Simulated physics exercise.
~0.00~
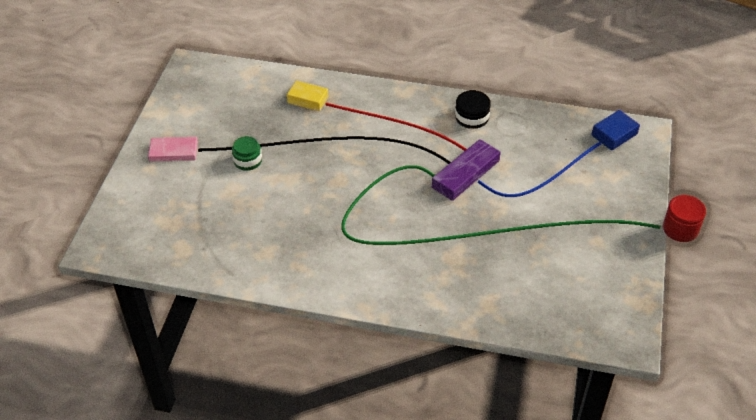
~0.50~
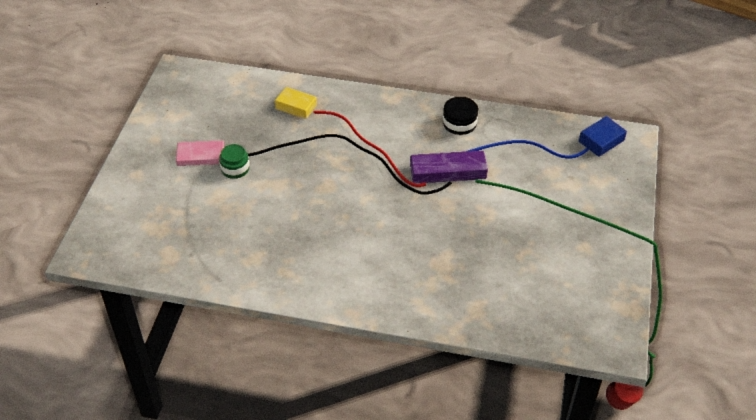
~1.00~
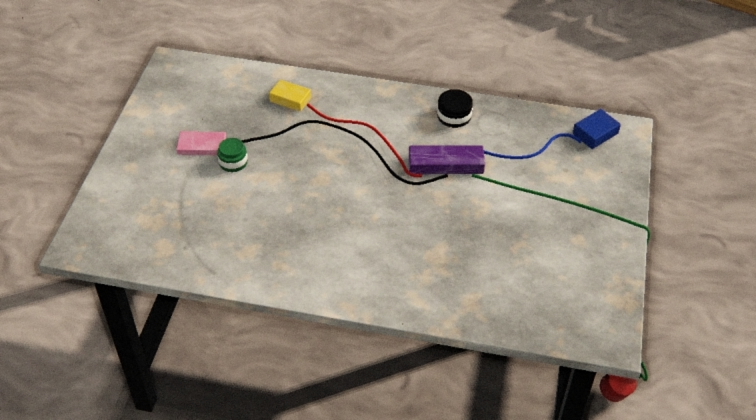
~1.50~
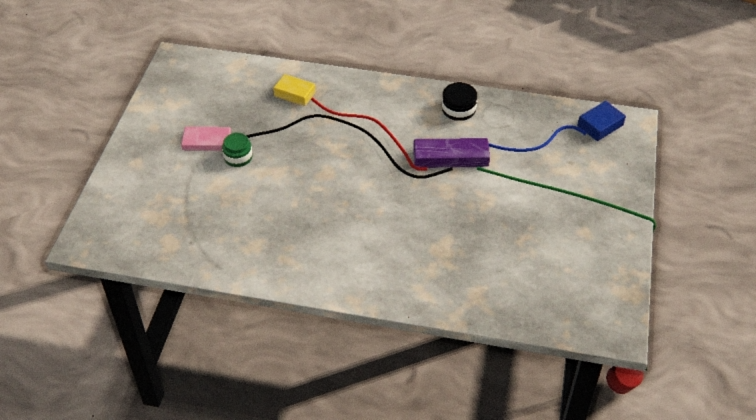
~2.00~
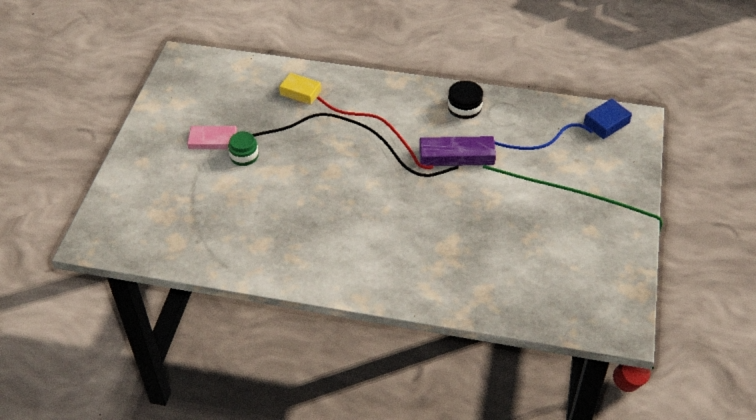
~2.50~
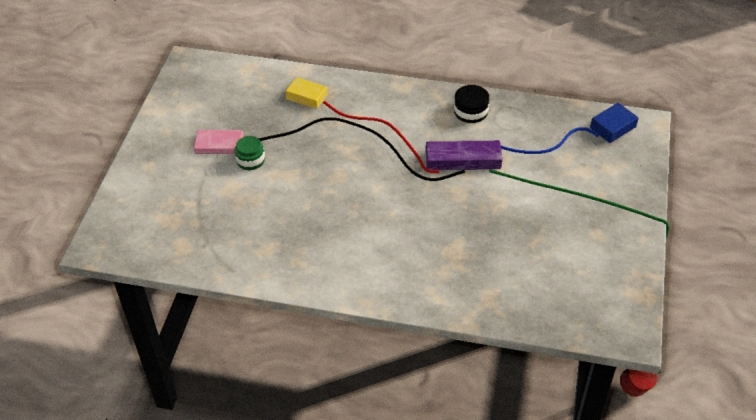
A stone-topped table held a purple strip wired to small colored blocks and a red cylinder, which dropped over the right edge, swinging the strip around and tugging the pink block right toward the green jar, and ended up hanging below the tabletop.
